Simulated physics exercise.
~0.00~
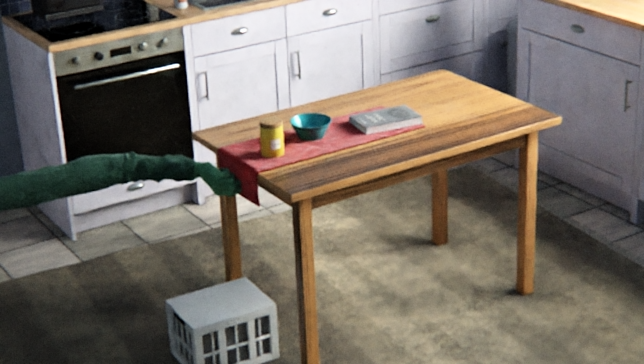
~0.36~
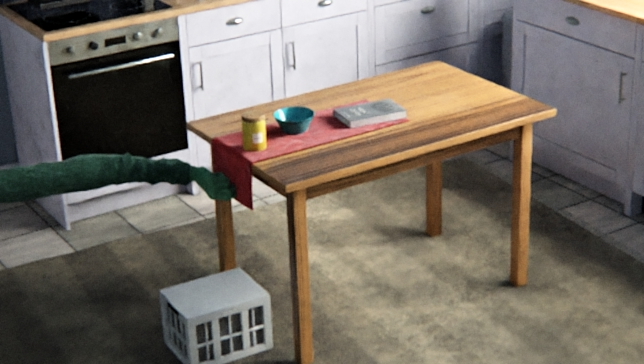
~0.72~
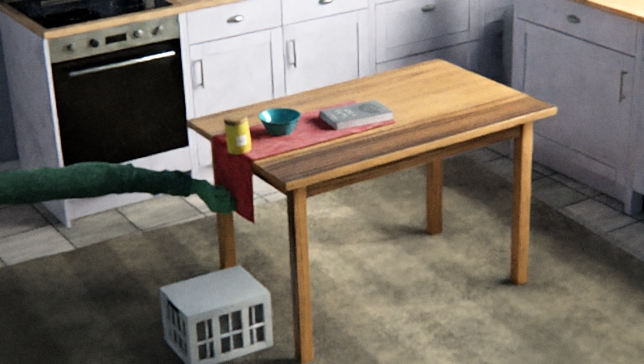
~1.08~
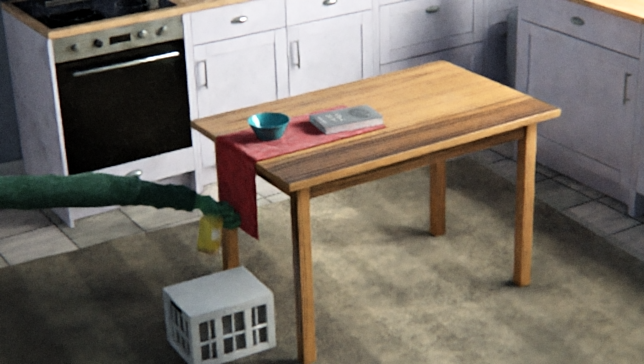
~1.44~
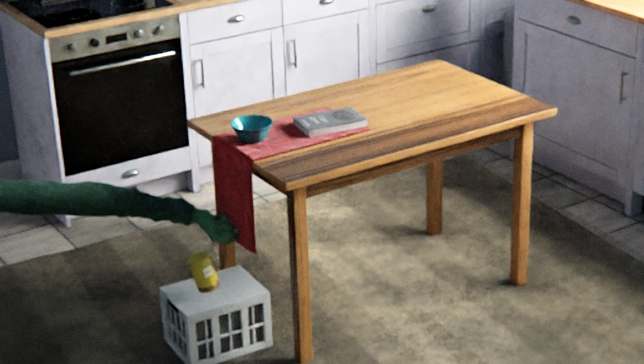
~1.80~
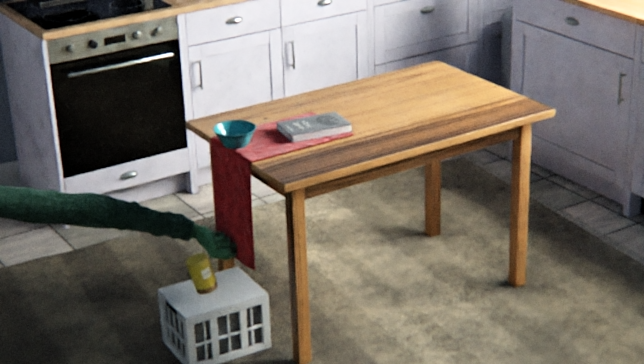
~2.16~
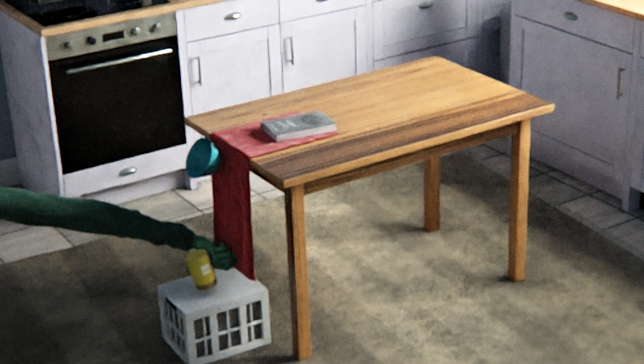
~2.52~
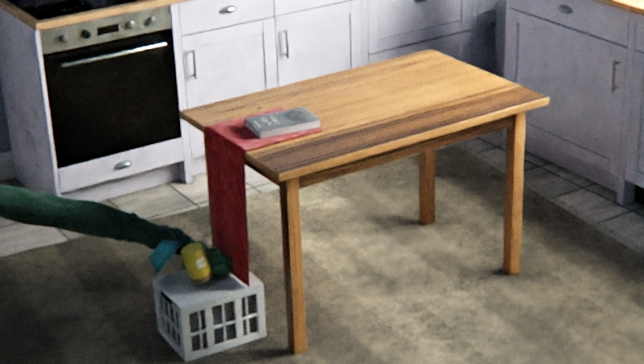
The clip opens on a kitchen table where a yellow jar, a turquoise bowl and a grey book sit on a red scarf, while a green-sleeved arm holds the scarf's hanging end above a white crate. The hand draws the cloth down, and all three things ride left toward the table's edge. The jar goes over first and drops to the top of the crate. As the pull continues, the bowl reaches the edge, tips over and falls too. It ends with the hem at the crate, the jar and bowl down by the hand, and the book still on the table.
